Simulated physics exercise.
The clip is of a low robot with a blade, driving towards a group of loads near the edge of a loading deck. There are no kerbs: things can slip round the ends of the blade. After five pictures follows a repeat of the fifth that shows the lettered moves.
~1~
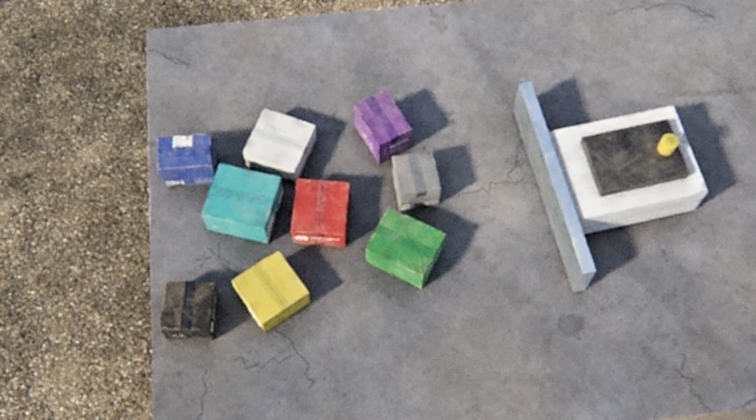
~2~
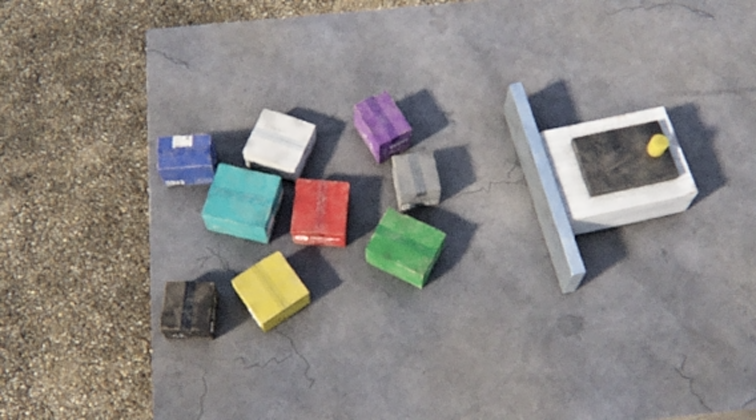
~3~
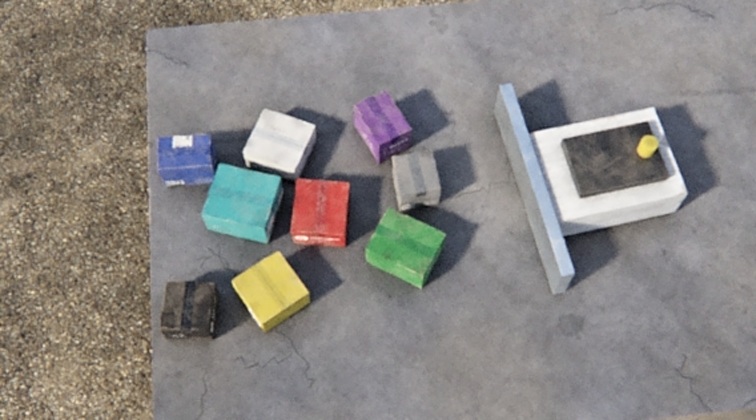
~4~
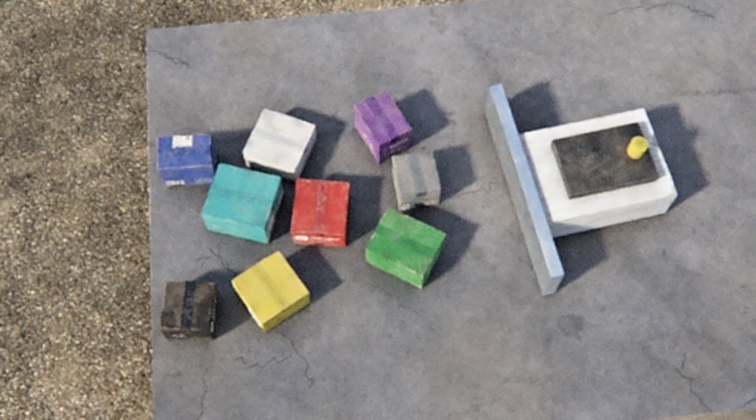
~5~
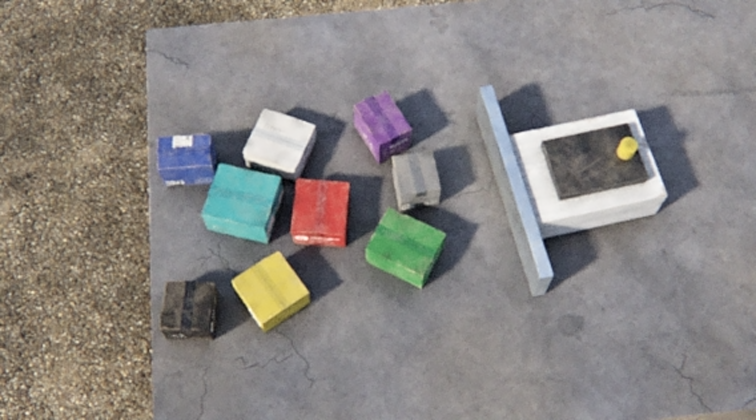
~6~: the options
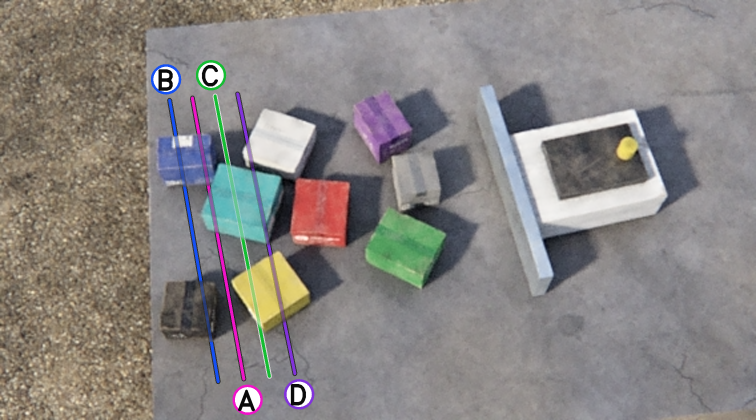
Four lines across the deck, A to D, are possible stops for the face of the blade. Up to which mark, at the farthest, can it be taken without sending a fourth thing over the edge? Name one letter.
C.
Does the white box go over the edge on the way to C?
No.
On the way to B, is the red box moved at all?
By then, yes.
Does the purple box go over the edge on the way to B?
By then, no.
On the marked copy, A at (216, 230); B at (192, 232); C at (241, 228); D at (265, 225).
With C. Early on, robot (489, 172); purple box (369, 128); green box (380, 253).
Further on, robot (390, 181); blue parcel (163, 155); black box (183, 314).
At the end, robot (315, 188); blue parcel over the edge; turquoise parcel over the edge; three fallen.
As for the rest, A drops five; B drops six; D is within the limit but short.
